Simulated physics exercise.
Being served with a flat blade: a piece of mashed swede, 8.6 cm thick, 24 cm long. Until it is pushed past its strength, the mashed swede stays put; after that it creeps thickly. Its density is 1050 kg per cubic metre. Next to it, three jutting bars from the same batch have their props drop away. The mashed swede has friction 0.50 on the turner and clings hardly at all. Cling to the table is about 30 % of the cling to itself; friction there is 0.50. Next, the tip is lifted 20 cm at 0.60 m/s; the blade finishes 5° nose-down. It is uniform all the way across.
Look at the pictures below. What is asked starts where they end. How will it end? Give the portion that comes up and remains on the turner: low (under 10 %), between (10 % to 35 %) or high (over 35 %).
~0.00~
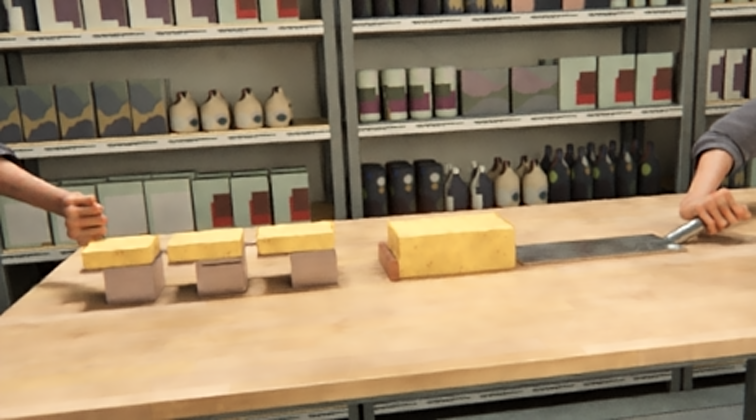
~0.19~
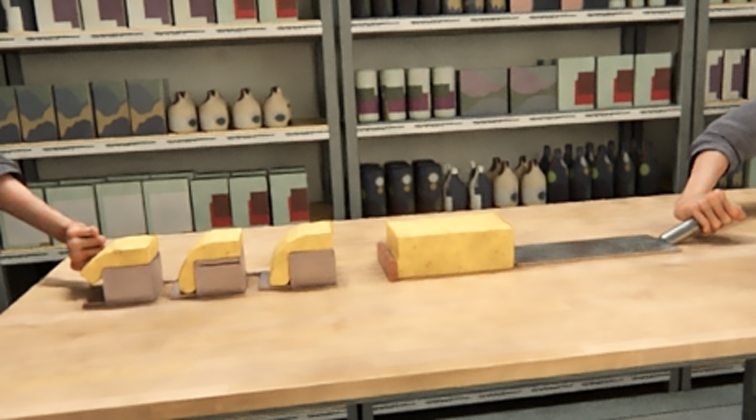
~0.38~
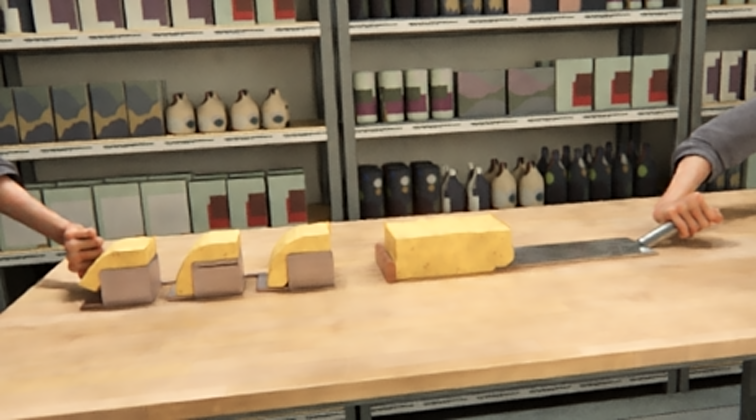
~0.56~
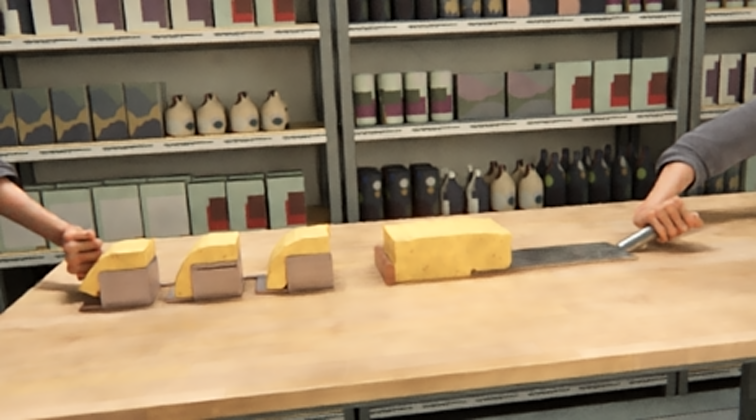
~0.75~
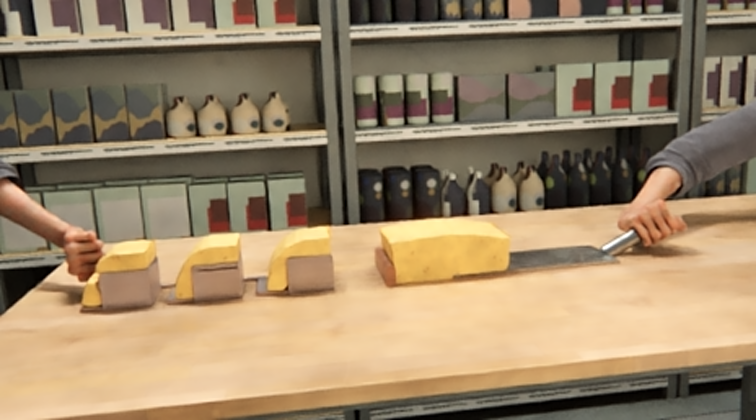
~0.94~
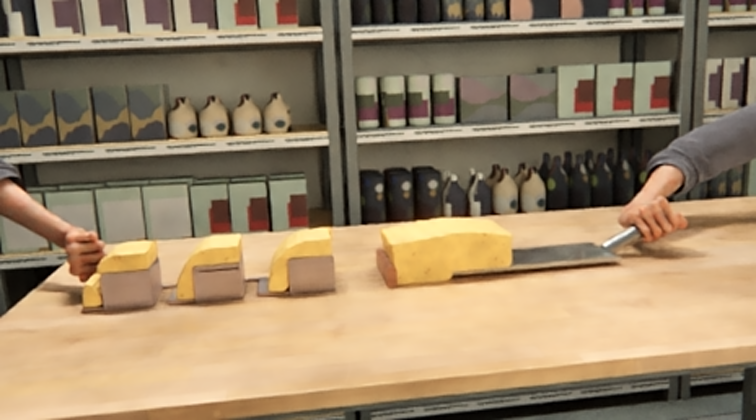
The portion that comes up and stays on the turner is sizeable, above 35 %.
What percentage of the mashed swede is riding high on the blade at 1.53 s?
Share noted: Around 45 %.
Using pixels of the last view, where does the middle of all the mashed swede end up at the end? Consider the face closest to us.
It comes out near (451, 220), give or take.
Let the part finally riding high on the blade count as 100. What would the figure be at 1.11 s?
Near 80 in a hundred.
After 1.11 s, the tip is 11 cm up.
After 1.32 s, the tip is 20 cm up and 51 % is riding high on the blade.
After 1.53 s, the tip is 20 cm up and 43 % is riding high on the blade.
After 1.73 s, the tip is 20 cm up and 42 % is riding high on the blade.
After 2.00 s, at the end, the tip is 20 cm up and 42 % is riding high on the blade.
